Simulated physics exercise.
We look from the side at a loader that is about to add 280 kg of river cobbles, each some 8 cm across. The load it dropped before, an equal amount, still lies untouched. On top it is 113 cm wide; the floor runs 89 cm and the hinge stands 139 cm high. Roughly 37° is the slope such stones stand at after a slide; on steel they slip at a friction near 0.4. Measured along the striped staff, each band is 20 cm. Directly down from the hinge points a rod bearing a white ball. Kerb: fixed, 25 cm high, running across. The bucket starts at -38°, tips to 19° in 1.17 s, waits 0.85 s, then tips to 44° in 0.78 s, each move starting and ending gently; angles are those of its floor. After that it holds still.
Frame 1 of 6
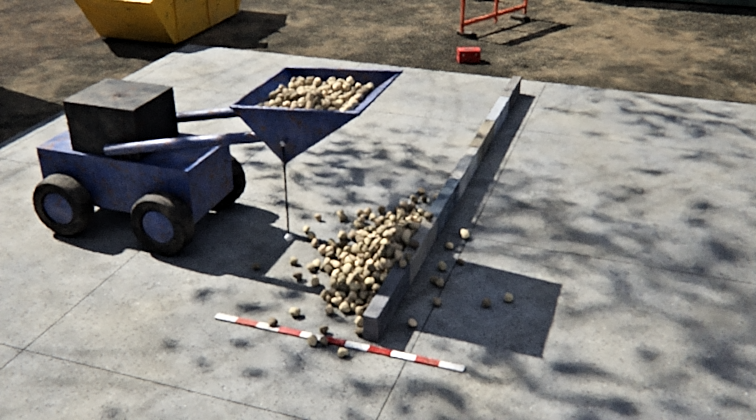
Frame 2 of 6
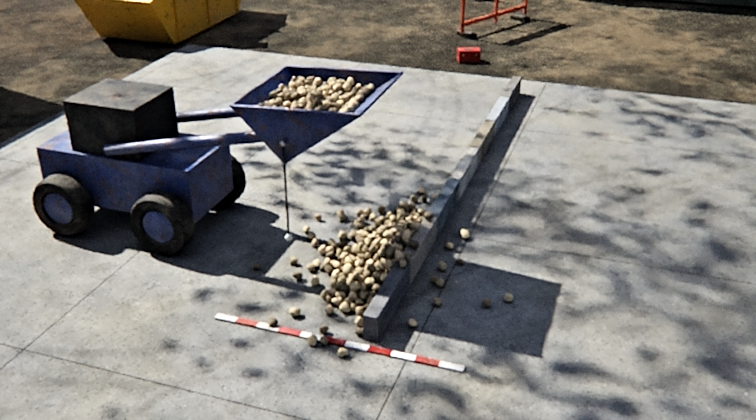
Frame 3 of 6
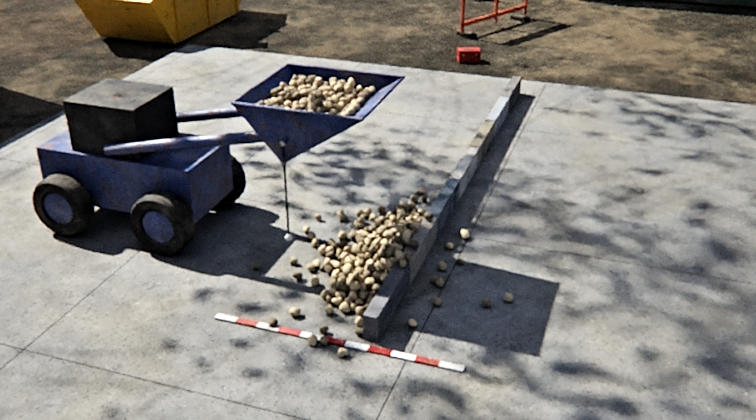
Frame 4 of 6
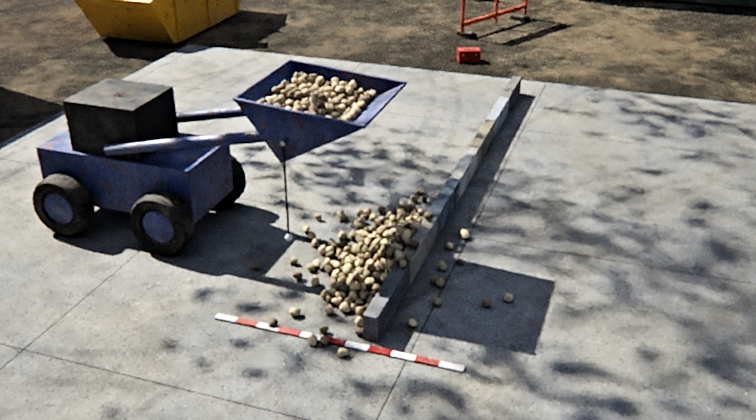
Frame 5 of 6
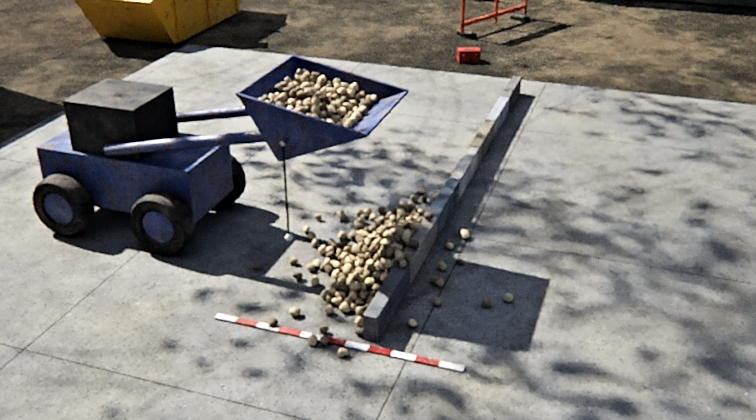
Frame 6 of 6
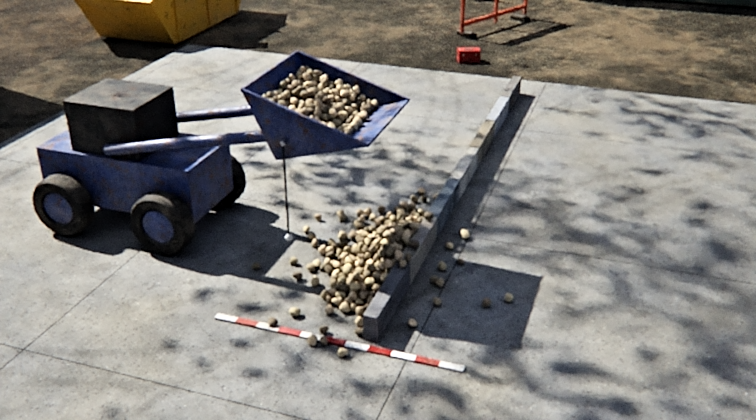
A blue loader's raised bucket, full of rounded stones, sits nearly still at first above the concrete, beside a heap of similar stones against a low kerb. The bucket then tilts steadily, its right-hand lip lowering and its left side rising slightly, while the stones stay inside and the wheels remain in place.
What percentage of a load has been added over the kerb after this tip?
42 %.
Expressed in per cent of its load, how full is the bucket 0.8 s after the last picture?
It still holds about 100 per cent.
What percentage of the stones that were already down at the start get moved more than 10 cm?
Estimate: 10 %, roughly.
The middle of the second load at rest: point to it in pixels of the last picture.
Their middle rests near (406, 255).
Then, 0.4 s after the last picture the floor is at 10°; in per cent of one load, 100 in the bucket, 97 on this side of the kerb, 3 over the kerb; the foremost stones are at (457, 282).
Then, 0.8 s after the last picture the floor is at 19°; in per cent of one load, 100 in the bucket, 97 on this side of the kerb, 3 over the kerb; the foremost stones are at (457, 282).
Then, 2.8 s after the last picture the floor is at 44°; in per cent of one load, 0 in the bucket, 156 on this side of the kerb, 44 over the kerb; the foremost stones are at (578, 281).
Then, 5.3 s after the last picture the floor is at 44°; in per cent of one load, 0 in the bucket, 155 on this side of the kerb, 45 over the kerb; the foremost stones are at (582, 282). Net gain over the kerb, 42.
